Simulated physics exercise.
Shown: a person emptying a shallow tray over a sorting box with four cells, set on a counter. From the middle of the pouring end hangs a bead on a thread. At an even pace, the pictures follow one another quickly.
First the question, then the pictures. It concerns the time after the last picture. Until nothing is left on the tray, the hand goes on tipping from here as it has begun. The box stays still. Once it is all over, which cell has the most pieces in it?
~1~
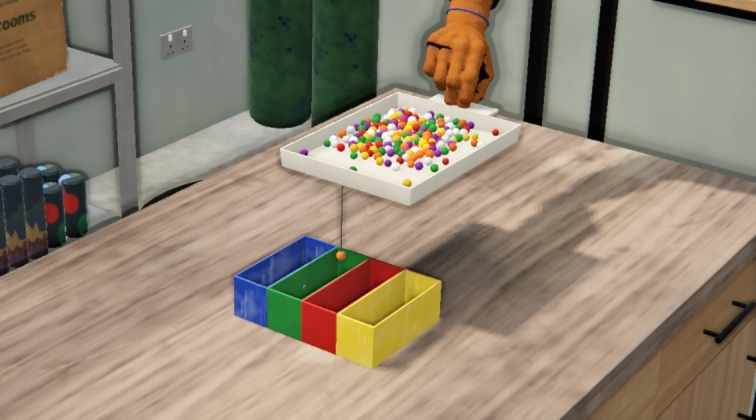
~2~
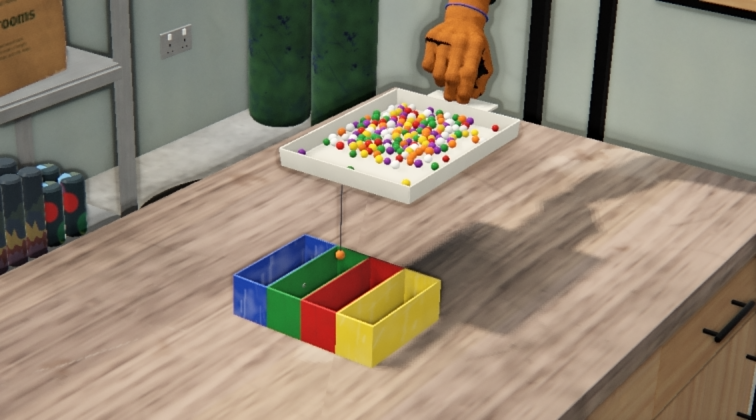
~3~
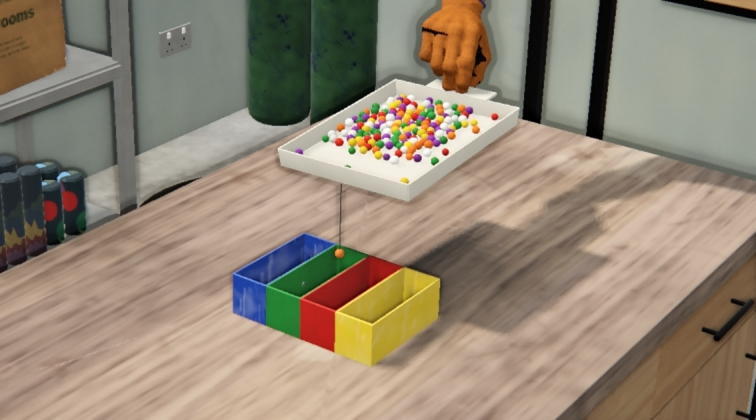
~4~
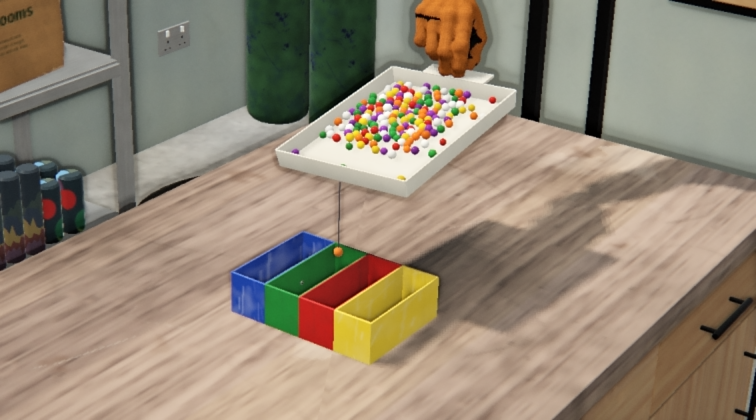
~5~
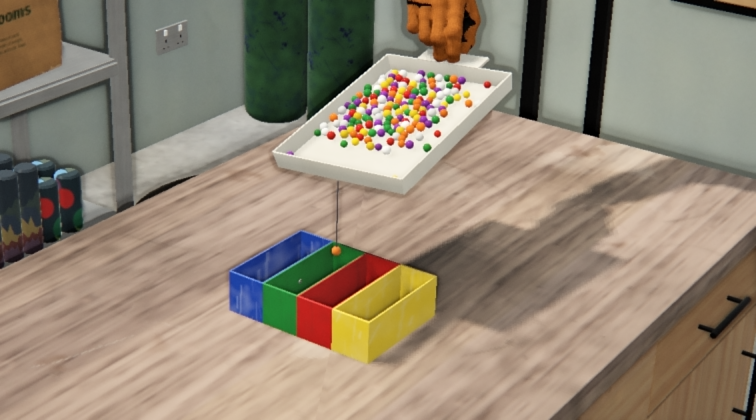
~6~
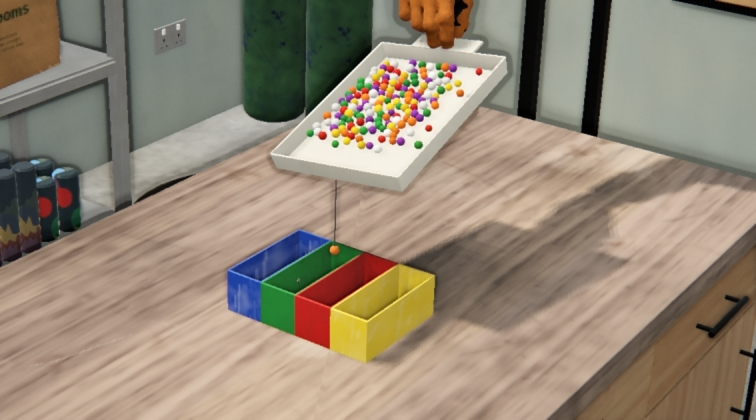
The blue cell.
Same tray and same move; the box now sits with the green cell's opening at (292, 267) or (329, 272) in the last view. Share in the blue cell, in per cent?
70 %, 30 %.
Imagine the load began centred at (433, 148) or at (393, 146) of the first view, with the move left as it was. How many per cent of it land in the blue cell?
Near 50 % and 50 %.
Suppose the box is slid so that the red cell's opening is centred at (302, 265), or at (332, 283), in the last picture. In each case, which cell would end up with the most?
You'd see the cell in green win the first time and the cell in blue win the second.
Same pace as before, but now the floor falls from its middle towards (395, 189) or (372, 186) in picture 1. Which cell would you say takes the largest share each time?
Yellow, then yellow.
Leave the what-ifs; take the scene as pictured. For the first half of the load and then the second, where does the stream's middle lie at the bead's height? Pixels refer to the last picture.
Early half (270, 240), late half (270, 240).
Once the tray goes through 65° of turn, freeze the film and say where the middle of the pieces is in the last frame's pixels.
I'd mark it close to (310, 152).
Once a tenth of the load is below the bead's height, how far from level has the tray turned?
Near 75 degrees.
Shortly afterwards, tray tipped steeply; all but a few on the tray; only a few in the blue cell; only a few in the green cell; a little falling or outside the box.
Next, tray tipped past a quarter turn; near a quarter on the tray; near a third in the blue cell; a little in the green cell; near a third falling or outside the box.
Some moments later, tray tipped past a quarter turn; near half in the blue cell; a little in the green cell; near a third falling or outside the box.
In the end, tray tipped past a quarter turn; near half in the blue cell; a little in the green cell; none at all in the yellow cell; none at all in the red cell; near a third outside the box.
